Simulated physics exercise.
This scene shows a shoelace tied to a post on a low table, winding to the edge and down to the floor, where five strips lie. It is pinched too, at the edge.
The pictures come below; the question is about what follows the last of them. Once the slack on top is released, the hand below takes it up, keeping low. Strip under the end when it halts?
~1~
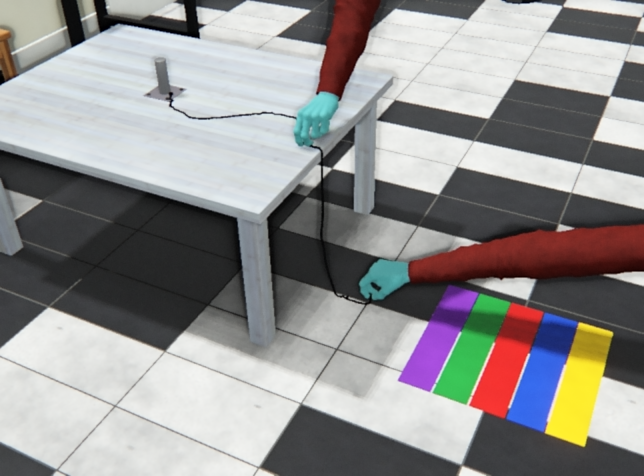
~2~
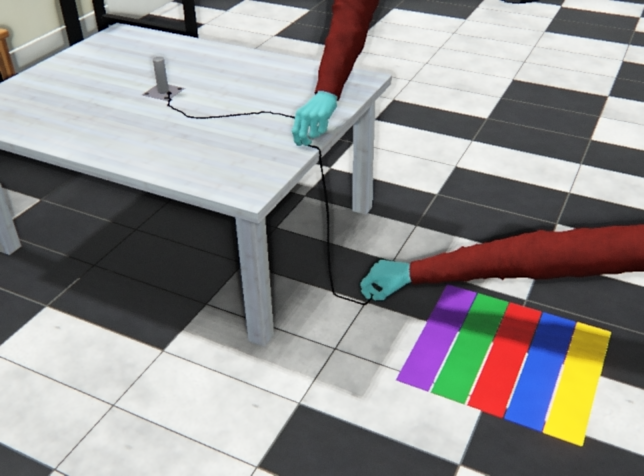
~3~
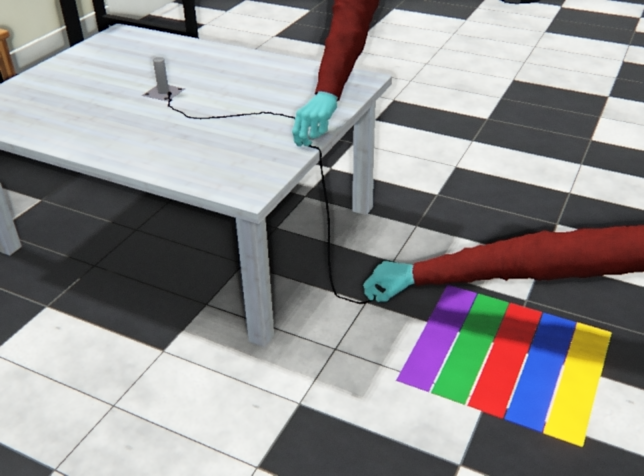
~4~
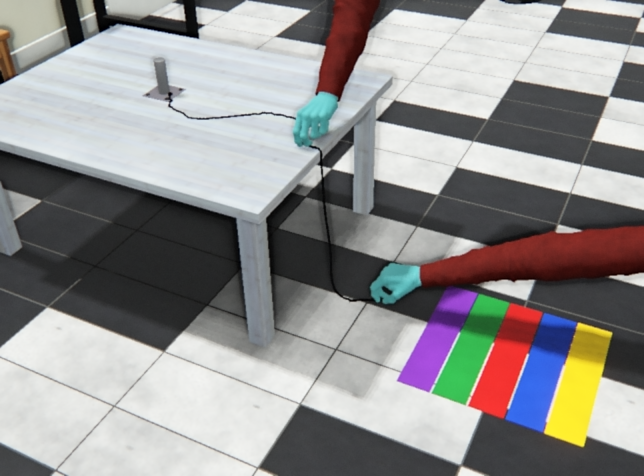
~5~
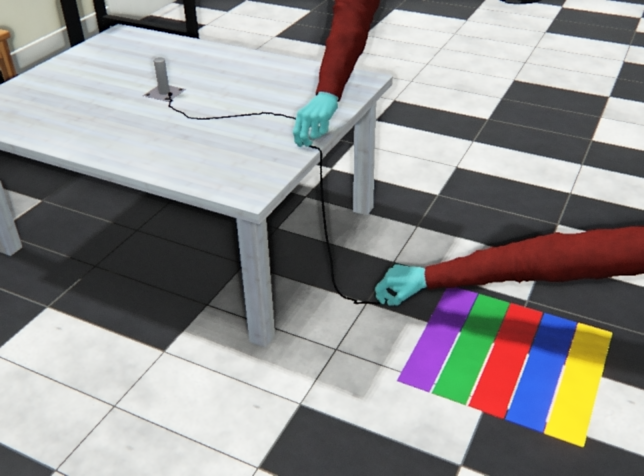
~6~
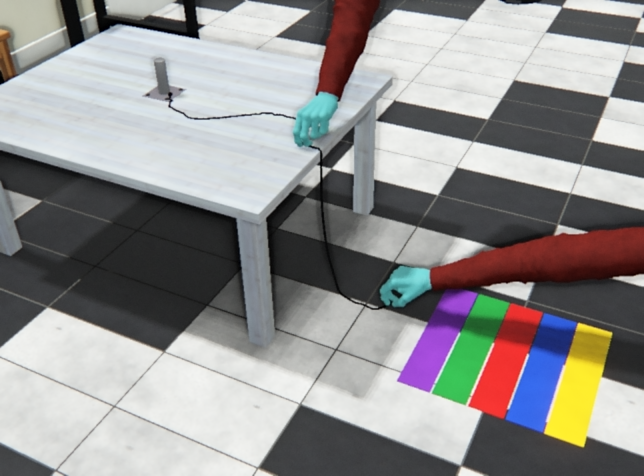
Blue strip.
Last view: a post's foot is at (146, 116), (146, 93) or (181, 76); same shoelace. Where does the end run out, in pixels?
Taking the tries in turn, you get (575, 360), (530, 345) and (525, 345).
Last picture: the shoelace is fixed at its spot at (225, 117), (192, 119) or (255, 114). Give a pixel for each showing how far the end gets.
Results: (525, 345); (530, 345); (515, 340).
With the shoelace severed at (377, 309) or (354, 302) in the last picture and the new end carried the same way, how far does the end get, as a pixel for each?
First try near (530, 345), second near (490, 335).
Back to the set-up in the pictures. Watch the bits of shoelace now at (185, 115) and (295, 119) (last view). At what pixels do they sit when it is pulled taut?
Final spots: (214, 108), then (313, 139).
Soon after, end near (476, 330); over green.
Then, end near (525, 345); over red.
At full stretch, end near (555, 354); over blue. Over blue.
